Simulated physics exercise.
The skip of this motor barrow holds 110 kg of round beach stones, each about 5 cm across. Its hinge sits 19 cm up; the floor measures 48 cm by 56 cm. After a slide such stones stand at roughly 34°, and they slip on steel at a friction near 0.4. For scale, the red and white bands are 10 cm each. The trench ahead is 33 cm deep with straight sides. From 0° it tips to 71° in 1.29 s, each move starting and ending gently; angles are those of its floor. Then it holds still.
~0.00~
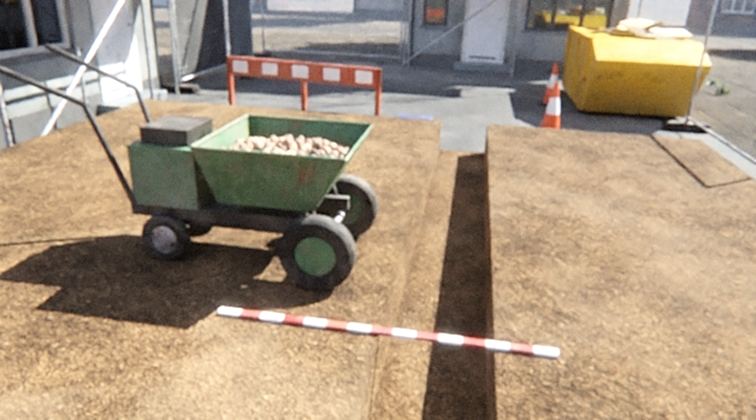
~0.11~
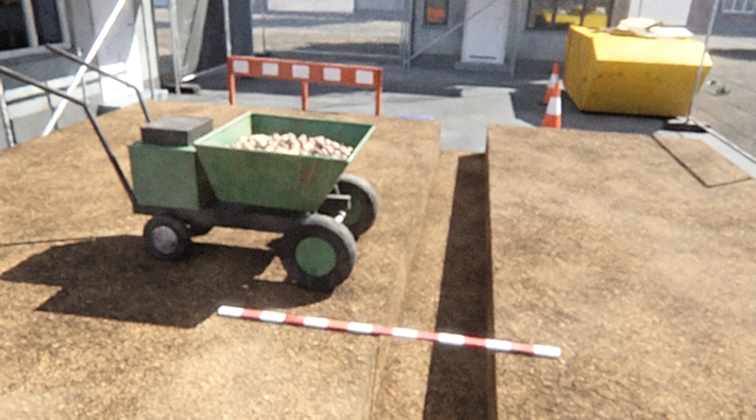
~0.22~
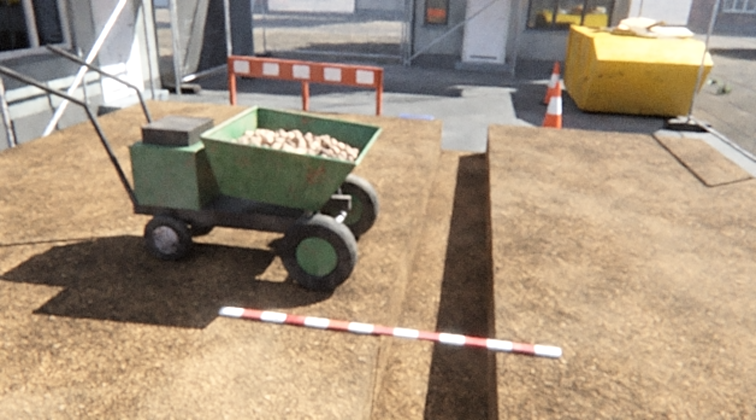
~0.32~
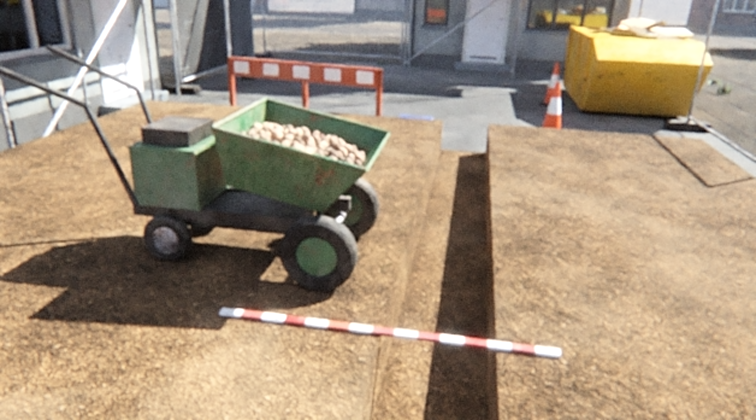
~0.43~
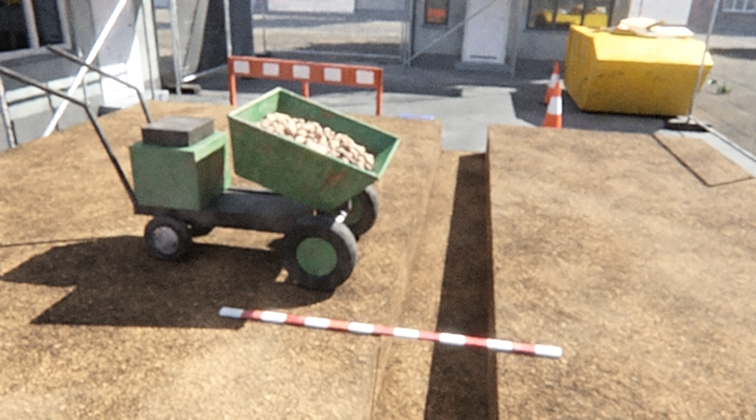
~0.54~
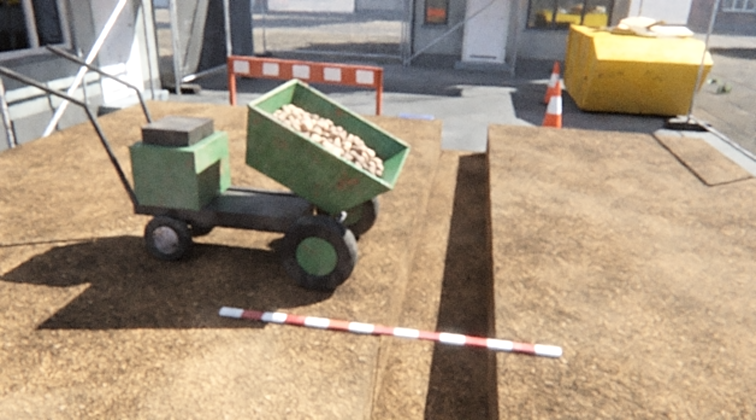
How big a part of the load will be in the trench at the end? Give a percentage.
Close to 97 in a hundred.
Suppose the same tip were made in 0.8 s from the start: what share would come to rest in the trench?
Then about 90 per cent.
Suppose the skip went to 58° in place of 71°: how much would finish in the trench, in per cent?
Then about 55 per cent.
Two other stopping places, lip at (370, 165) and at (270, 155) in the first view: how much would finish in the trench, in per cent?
First some 75, then 75 per cent.
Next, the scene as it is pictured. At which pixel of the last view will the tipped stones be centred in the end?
Around (455, 315).
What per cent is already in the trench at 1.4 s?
Some 40 per cent.
After 1.0 s the floor is at 60°; 100 % in the skip; the foremost stones are at (425, 215).
After 1.4 s the floor is at 71°; 58 % in the skip, 41 % in the trench, 1 % past the trench; the foremost stones are at (506, 273).
After 1.7 s the floor is at 71°; 28 % in the skip, 68 % in the trench, 3 % past the trench; the foremost stones are at (574, 282).
After 3.7 s the floor is at 71°; 0 % in the skip, 97 % in the trench, 3 % past the trench; the foremost stones are at (614, 285).
